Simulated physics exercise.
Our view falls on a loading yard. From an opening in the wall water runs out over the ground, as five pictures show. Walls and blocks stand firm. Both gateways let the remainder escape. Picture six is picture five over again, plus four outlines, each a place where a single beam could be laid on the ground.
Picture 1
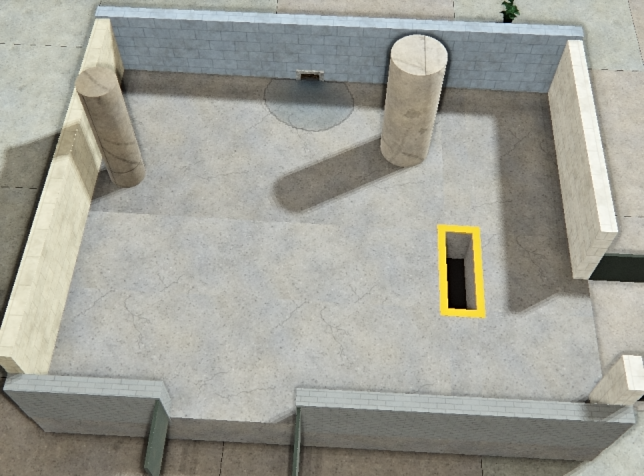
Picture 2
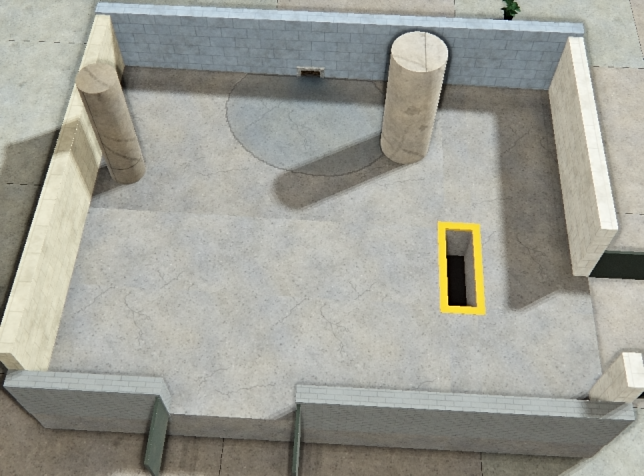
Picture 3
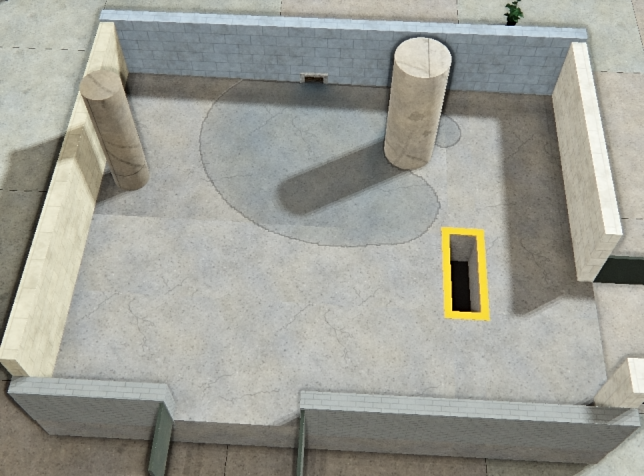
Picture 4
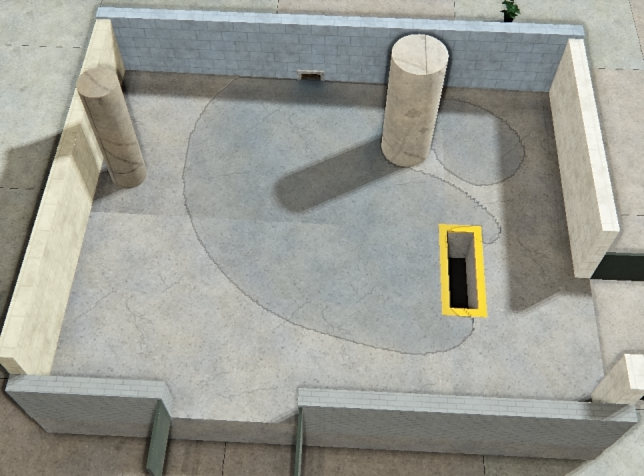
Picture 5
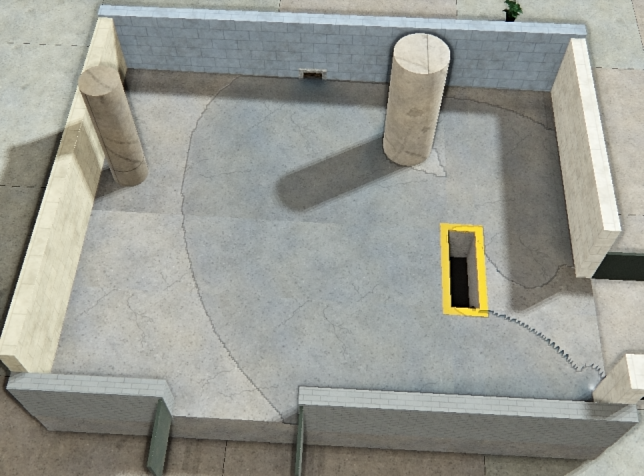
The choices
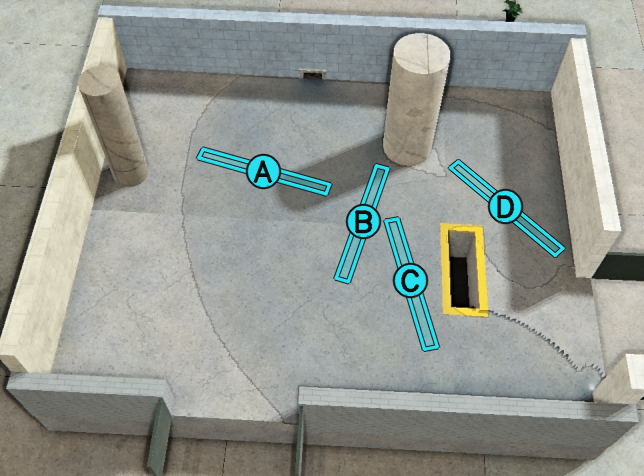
In a walled loading yard with two round pillars, a small patch of water spreads from an outlet in the back wall. It widens across the floor and around the right pillar, then reaches the yellow-edged drain, which takes in water. The sheet extends past it to the front wall and right-hand opening.
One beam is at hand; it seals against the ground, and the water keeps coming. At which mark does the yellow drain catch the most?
Spot A does it best.
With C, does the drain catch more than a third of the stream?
No.
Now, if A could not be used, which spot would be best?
Spot D.
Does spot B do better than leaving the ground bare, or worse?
It is worse.
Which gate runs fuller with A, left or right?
More leaves on the right.
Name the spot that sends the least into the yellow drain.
The answer is B.
On the marked copy, A from (201, 153) to (327, 189); B from (342, 279) to (382, 167); C from (391, 220) to (430, 348); D from (454, 164) to (559, 251).
Choosing A, about 45 % of the stream runs into the yellow drain, about 55 % out by the gates.
Choosing B, about 4 % of the stream runs into the yellow drain, about 96 % out by the gates.
Choosing C, about 16 % of the stream runs into the yellow drain, about 84 % out by the gates.
Choosing D, about 25 % of the stream runs into the yellow drain, about 74 % out by the gates.
